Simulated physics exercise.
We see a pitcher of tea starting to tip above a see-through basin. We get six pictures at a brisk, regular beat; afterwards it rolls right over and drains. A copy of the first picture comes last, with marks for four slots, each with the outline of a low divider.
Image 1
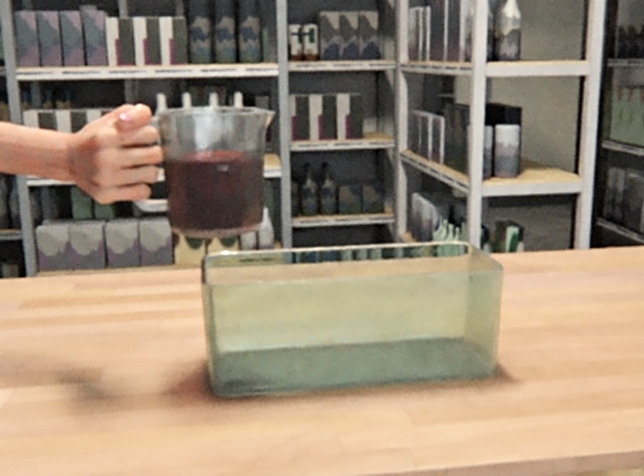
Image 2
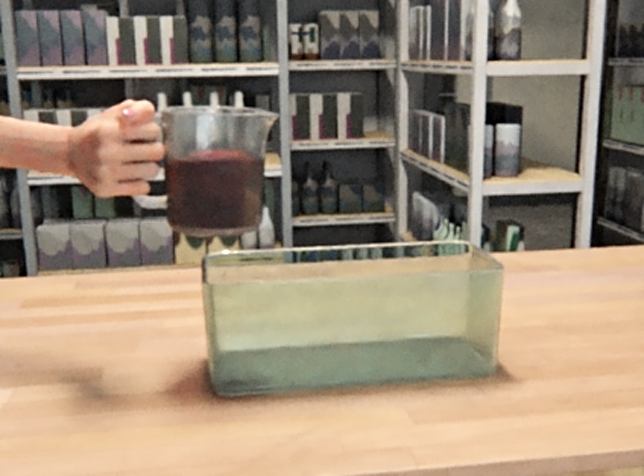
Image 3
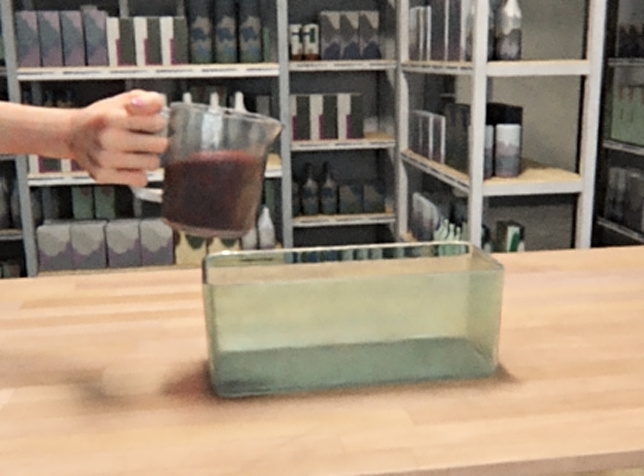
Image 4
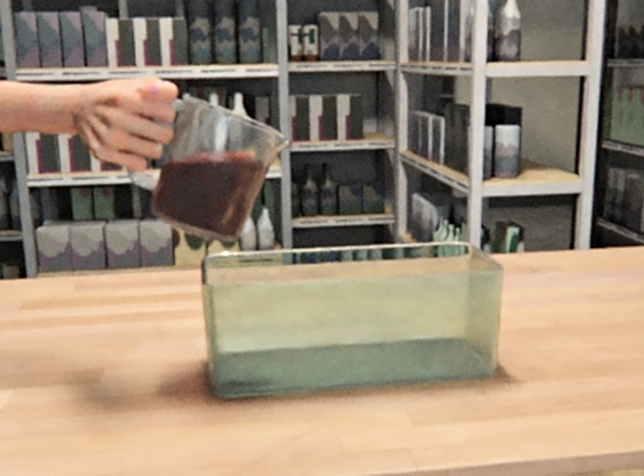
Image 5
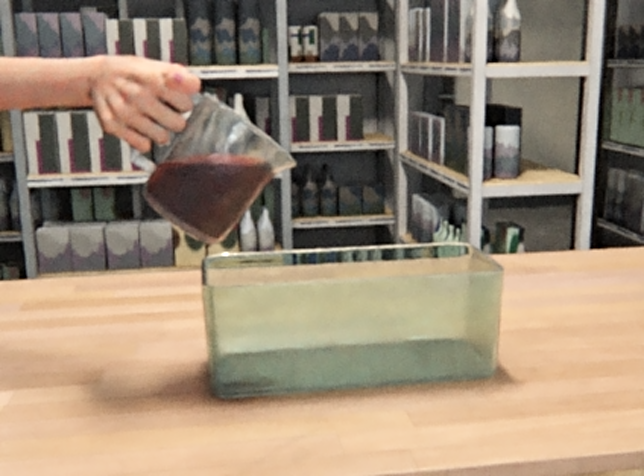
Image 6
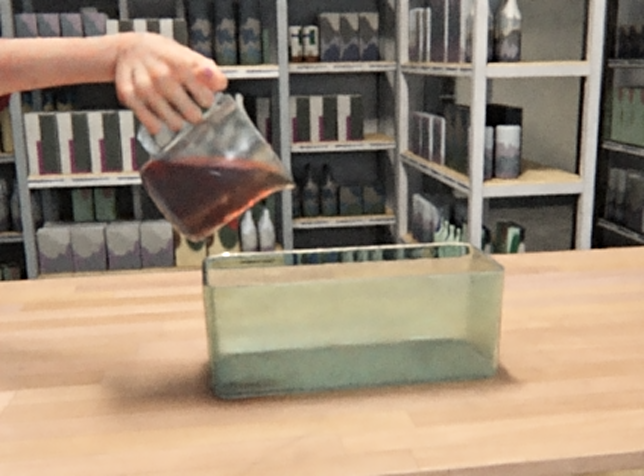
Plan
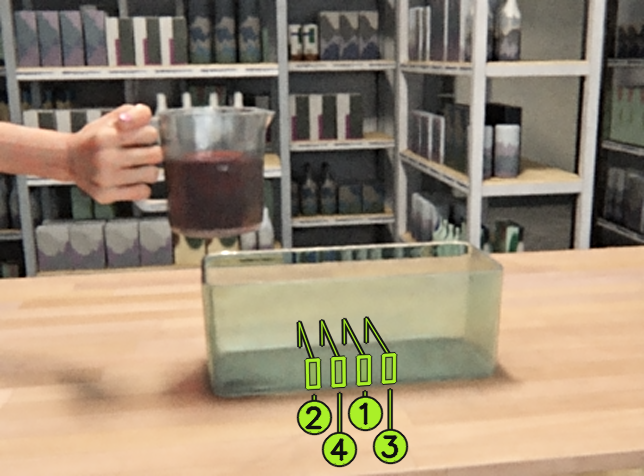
A glass pitcher of dark reddish tea, held by a hand on the left, started upright and tilted steadily farther to the right above a clear rectangular basin, the tea staying inside the whole time.
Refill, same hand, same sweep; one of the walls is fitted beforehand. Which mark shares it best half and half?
Choose 4.
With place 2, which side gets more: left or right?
The right one.
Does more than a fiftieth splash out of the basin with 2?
No.
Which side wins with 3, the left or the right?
The left one.
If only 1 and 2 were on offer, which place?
It is 1.
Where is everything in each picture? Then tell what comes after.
Upright, lip at (274, 113); basin from (210, 394) to (495, 373); nothing has left yet.
Tipped about 3°, lip at (277, 115); nothing has left yet.
Tipped about 11°, lip at (284, 125); nothing has left yet.
Tipped about 22°, lip at (291, 141); nothing has left yet.
Tipped about 38°, lip at (296, 163); nothing has left yet.
Tipped about 55°, lip at (295, 186); nothing has left yet.
On the marked copy, 1 at (365, 391); 2 at (314, 395); 3 at (390, 390); 4 at (339, 393).
Choosing 1, about 77 % ends left of the wall and 18 % right of it; 4 % is lost outside.
Choosing 2, about 10 % ends left of the wall and 89 % right of it.
Choosing 3, about 85 % ends left of the wall and 12 % right of it; 3 % is lost outside.
Choosing 4, about 53 % ends left of the wall and 46 % right of it.
